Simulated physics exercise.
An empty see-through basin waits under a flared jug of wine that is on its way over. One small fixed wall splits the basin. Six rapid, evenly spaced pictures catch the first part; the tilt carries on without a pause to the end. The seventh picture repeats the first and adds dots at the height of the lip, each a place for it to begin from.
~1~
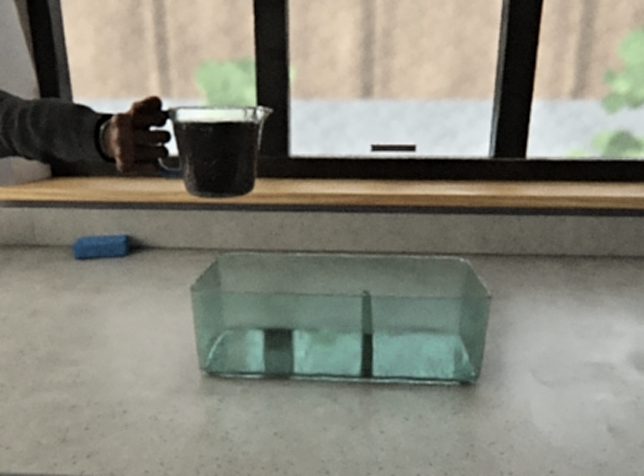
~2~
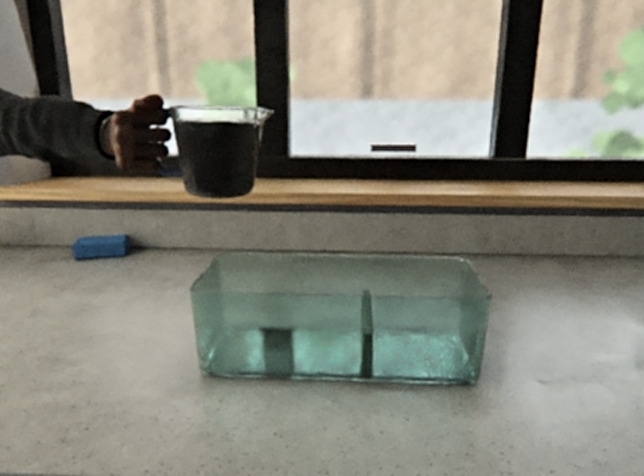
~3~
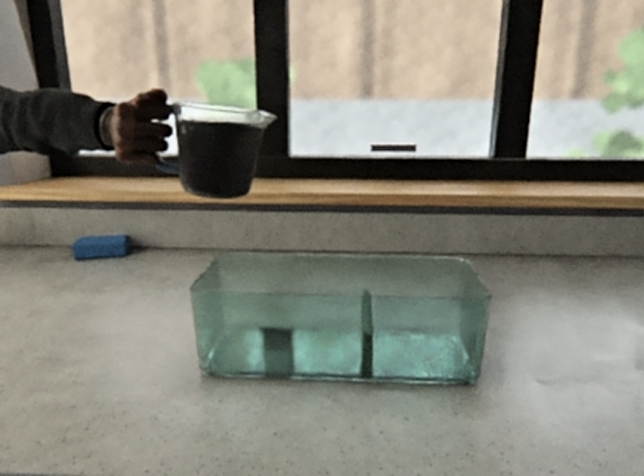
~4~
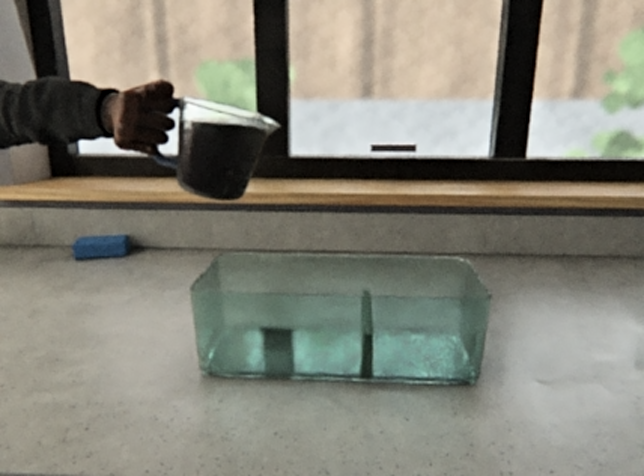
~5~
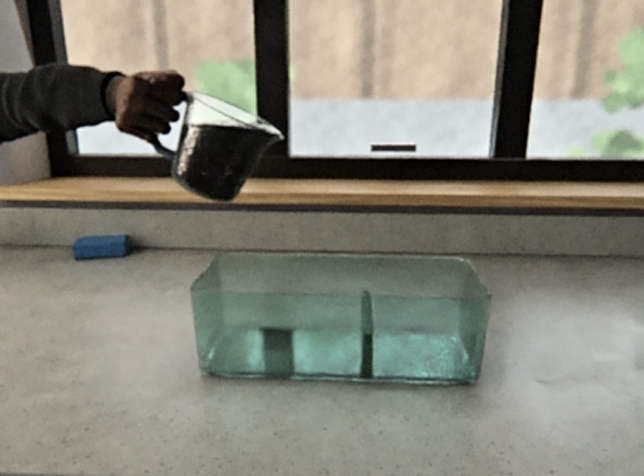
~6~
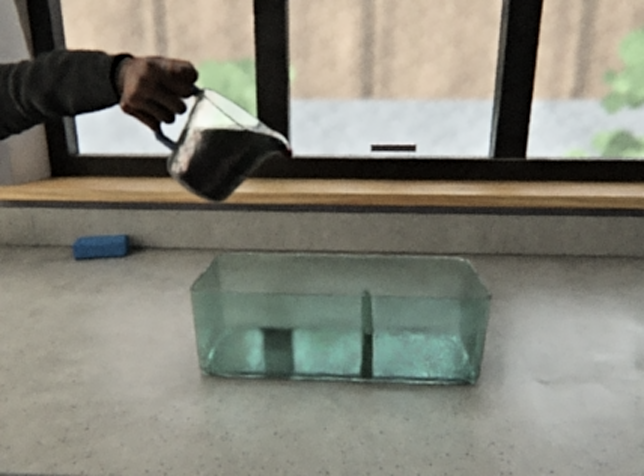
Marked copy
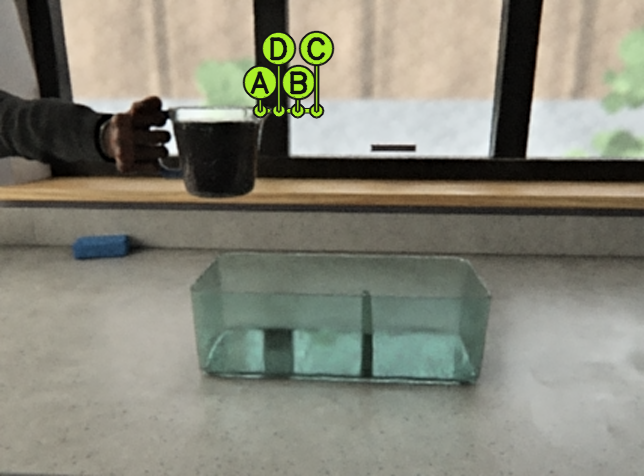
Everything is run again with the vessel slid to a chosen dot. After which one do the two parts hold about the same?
Place C does it best.
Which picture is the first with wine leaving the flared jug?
In picture 6.
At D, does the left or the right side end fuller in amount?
The left one.
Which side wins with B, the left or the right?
The left one.
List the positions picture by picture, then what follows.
Upright, lip at (270, 110); basin from (200, 370) to (479, 380); top of the wall at (367, 309); nothing has left yet, in the first picture.
Upright, lip at (272, 112); nothing has left yet, in the second picture.
Tipped about 7°, lip at (275, 117); nothing has left yet, in the third picture.
Tipped about 14°, lip at (279, 126); nothing has left yet, in the fourth picture.
Tipped about 25°, lip at (282, 137); nothing has left yet, in the fifth picture.
Tipped about 36°, lip at (284, 151); wine is over the lip, down to (288, 155), in the sixth picture.
On the marked copy, A at (260, 110); B at (297, 110); C at (316, 110); D at (278, 110).
If A is chosen, about 94 % ends left of the wall and 3 % right of it; 3 % is lost outside.
If B is chosen, about 87 % ends left of the wall and 9 % right of it; 4 % is lost outside.
If C is chosen, about 49 % ends left of the wall and 50 % right of it.
If D is chosen, about 92 % ends left of the wall and 4 % right of it; 4 % is lost outside.
